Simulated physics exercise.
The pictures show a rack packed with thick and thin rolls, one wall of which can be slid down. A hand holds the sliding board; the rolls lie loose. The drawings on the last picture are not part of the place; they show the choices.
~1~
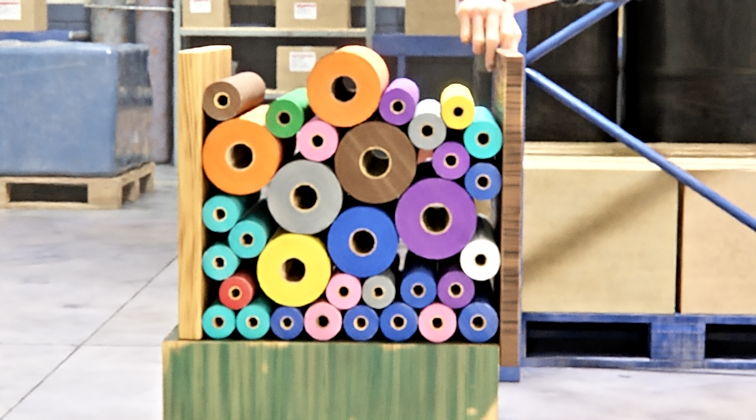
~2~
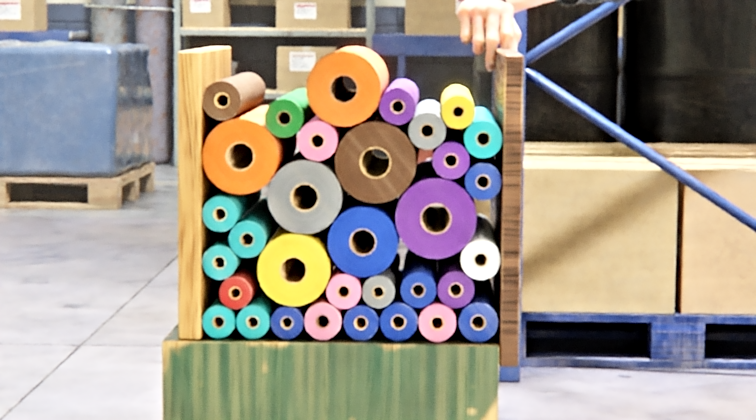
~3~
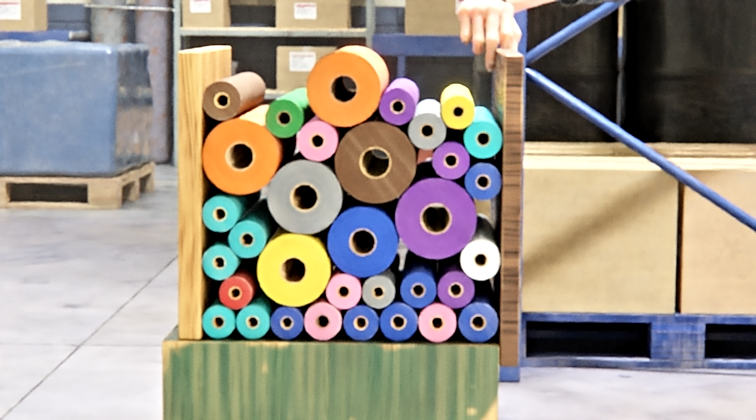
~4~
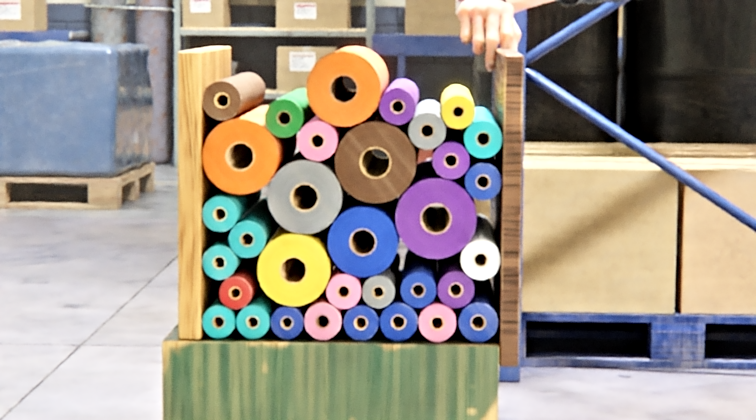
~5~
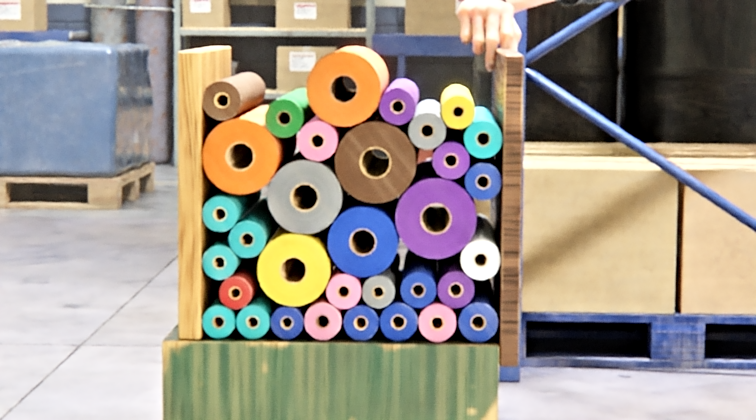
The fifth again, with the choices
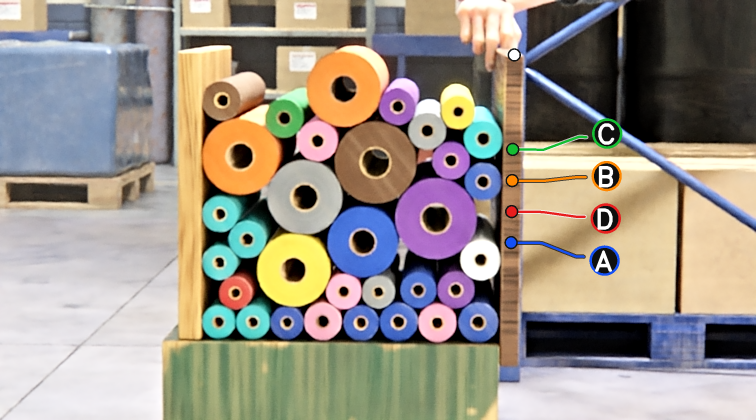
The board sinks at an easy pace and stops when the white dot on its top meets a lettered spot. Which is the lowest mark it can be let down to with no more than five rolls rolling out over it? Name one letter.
The last mark within the limit is A.
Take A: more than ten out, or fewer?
It loses fewer than ten.
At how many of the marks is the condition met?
Four of them.
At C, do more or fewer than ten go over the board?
It loses fewer than ten.
On the marked copy, A at (511, 243); B at (512, 180); C at (513, 150); D at (512, 212); the white dot at (514, 55).
With A. Early on, top of the board (503, 140).
Further on, top of the board (502, 234).
At the end, top of the board (502, 241), five out over the board.
As for the rest, B two out over the board; C none out over the board; D two out over the board.
